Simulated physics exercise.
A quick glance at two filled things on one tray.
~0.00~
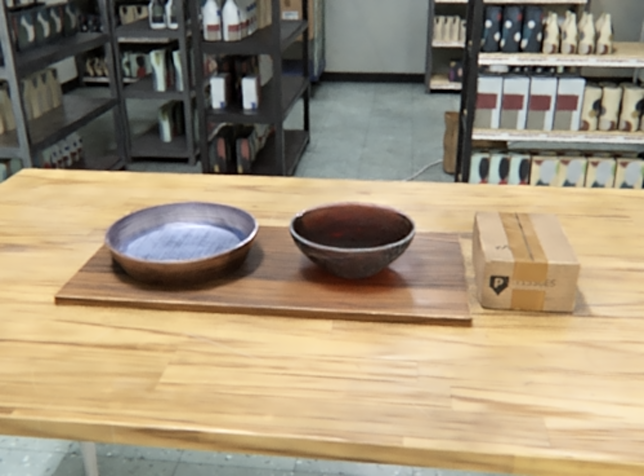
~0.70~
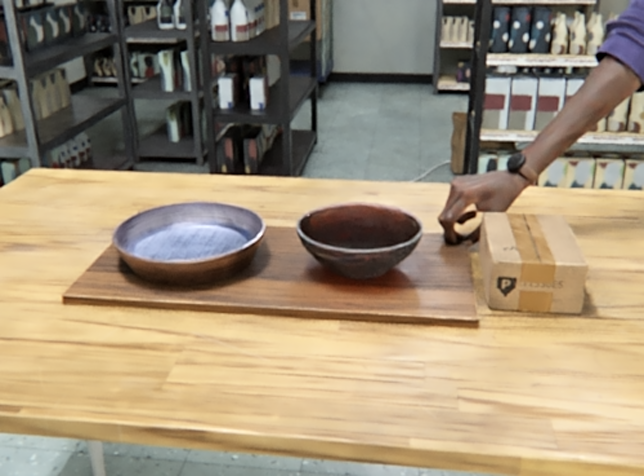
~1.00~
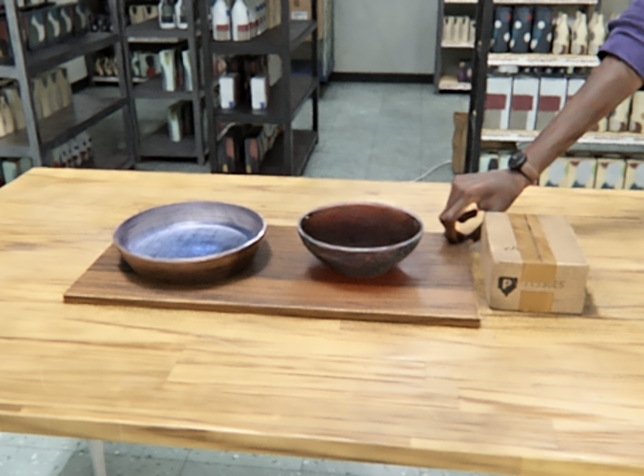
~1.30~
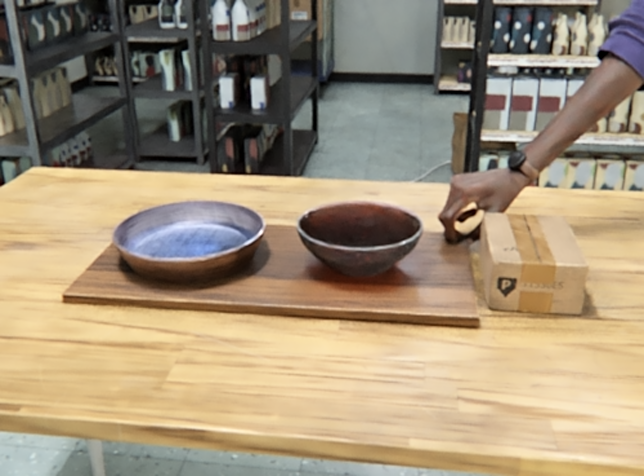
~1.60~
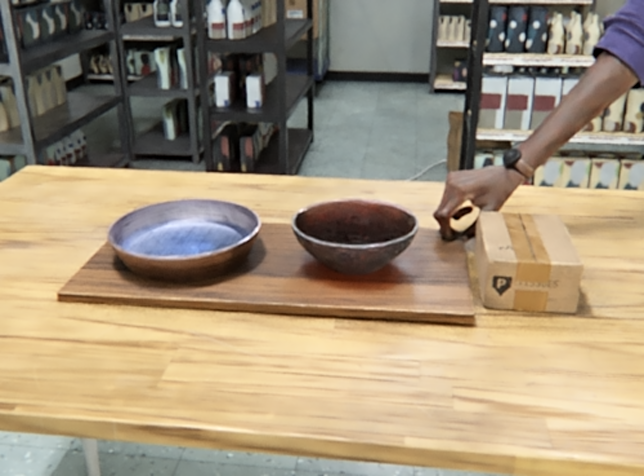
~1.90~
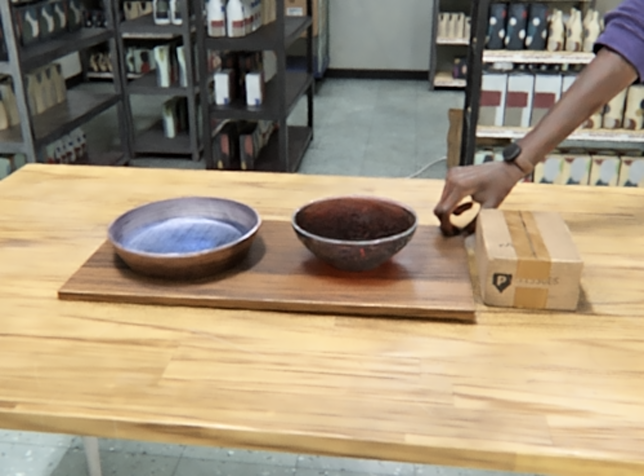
A hand reaches in from the right and grips the end of the wooden tray.
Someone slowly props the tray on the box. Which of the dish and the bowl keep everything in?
Dish - keeps it in, bowl - spills.
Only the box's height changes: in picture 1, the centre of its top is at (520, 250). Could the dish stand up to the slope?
Well, it stays clean.
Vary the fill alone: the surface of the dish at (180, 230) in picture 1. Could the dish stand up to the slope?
It overflows.
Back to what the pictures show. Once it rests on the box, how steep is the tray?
8°, give or take.
By 2.6 s, the tray slopes by about 5°; dish, its rim is dry; bowl, it has slopped over.
By 3.4 s, the tray slopes by about 10°; dish, its rim is dry; bowl, it has slopped over.
By 4.6 s, the tray slopes by about 8°, resting on the box; dish, its rim is dry; bowl, it has slopped over.
